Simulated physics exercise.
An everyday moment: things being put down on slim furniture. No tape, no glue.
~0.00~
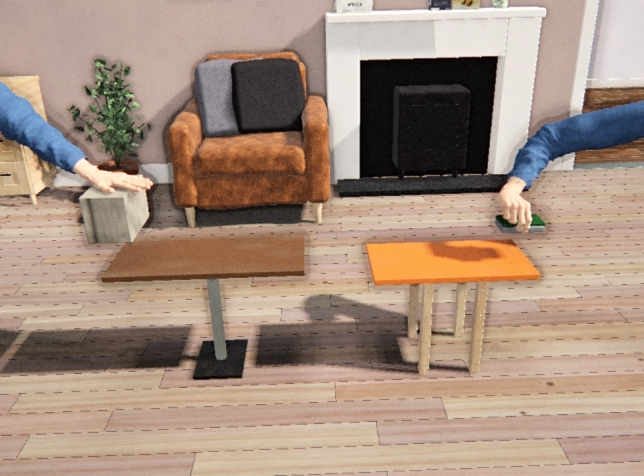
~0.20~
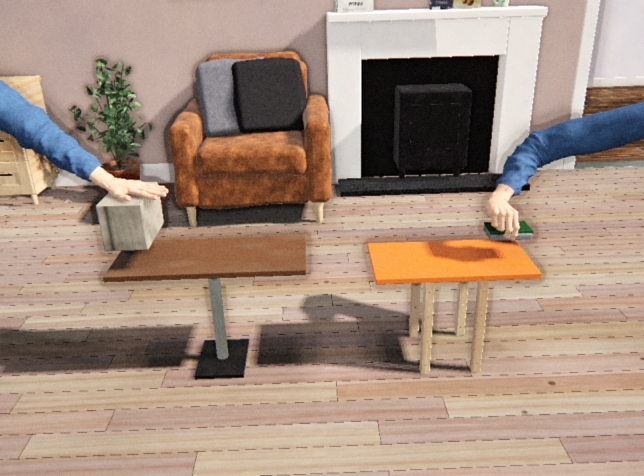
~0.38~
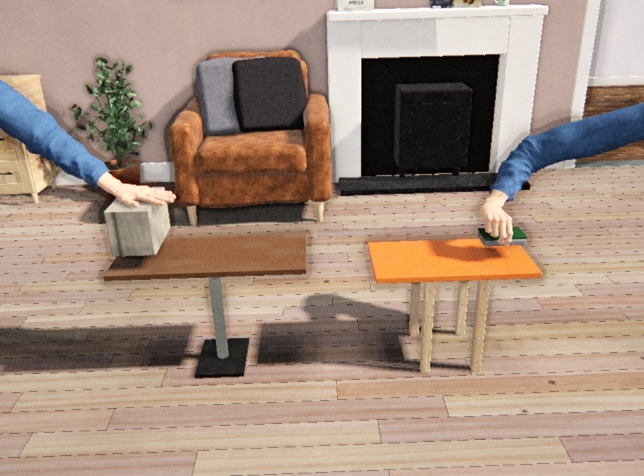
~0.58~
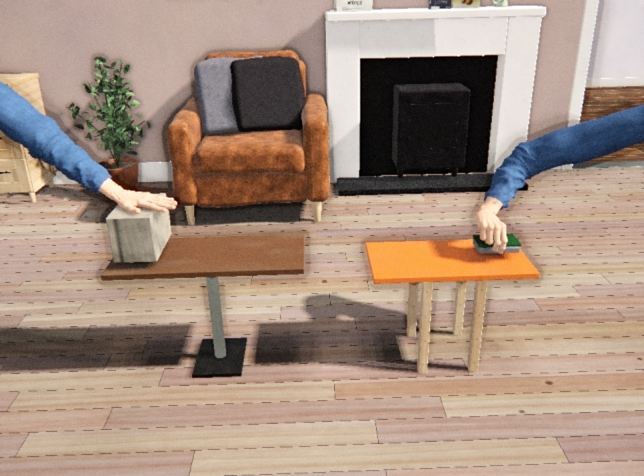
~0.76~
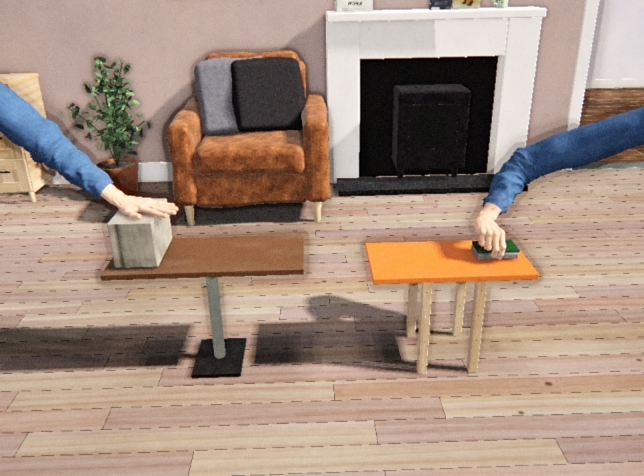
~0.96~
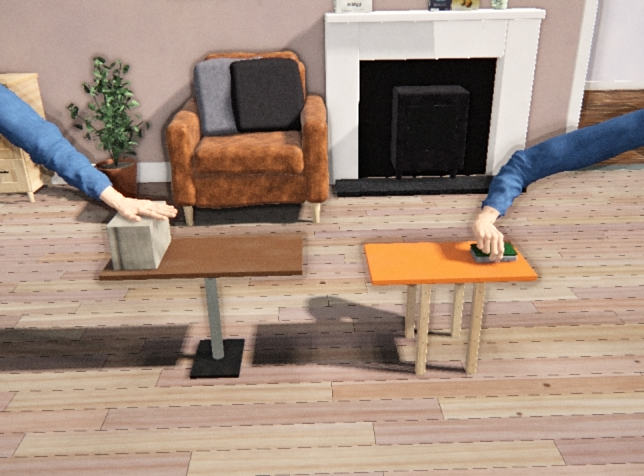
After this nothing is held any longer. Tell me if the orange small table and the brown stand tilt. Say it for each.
The orange small table holds firm, the brown stand overbalances.
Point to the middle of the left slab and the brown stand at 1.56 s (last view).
About (71, 292), and the other about (133, 271).
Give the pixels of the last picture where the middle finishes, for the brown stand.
Its middle is close to (92, 296).
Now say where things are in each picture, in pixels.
The first frame shows still on the way; orange small table (448, 261); brown stand (210, 258); left slab (116, 208).
The second frame shows still on the way; brown stand (211, 257); right sponge (508, 231).
The third frame shows still on the way; orange small table (449, 259); left slab (139, 221).
The fourth frame shows still on the way; brown stand (209, 256); right sponge (496, 244).
The fifth frame shows still on the way; orange small table (447, 261); left slab (142, 232).
The sixth frame shows in place, still held; orange small table (445, 262); brown stand (208, 257); right sponge (493, 253).
After 1.42 s, orange small table at rest near (445, 262); brown stand tipped 18° from how it was near (169, 256).
After 1.56 s, orange small table at rest near (445, 262); brown stand tipped 40° from how it was near (133, 271).
After 1.68 s, orange small table at rest near (445, 262); brown stand tipped 60° from how it was near (104, 293).
At rest (2.8 s), the orange small table stays flat on its feet, near (445, 262); the brown stand tips up, near (92, 296).
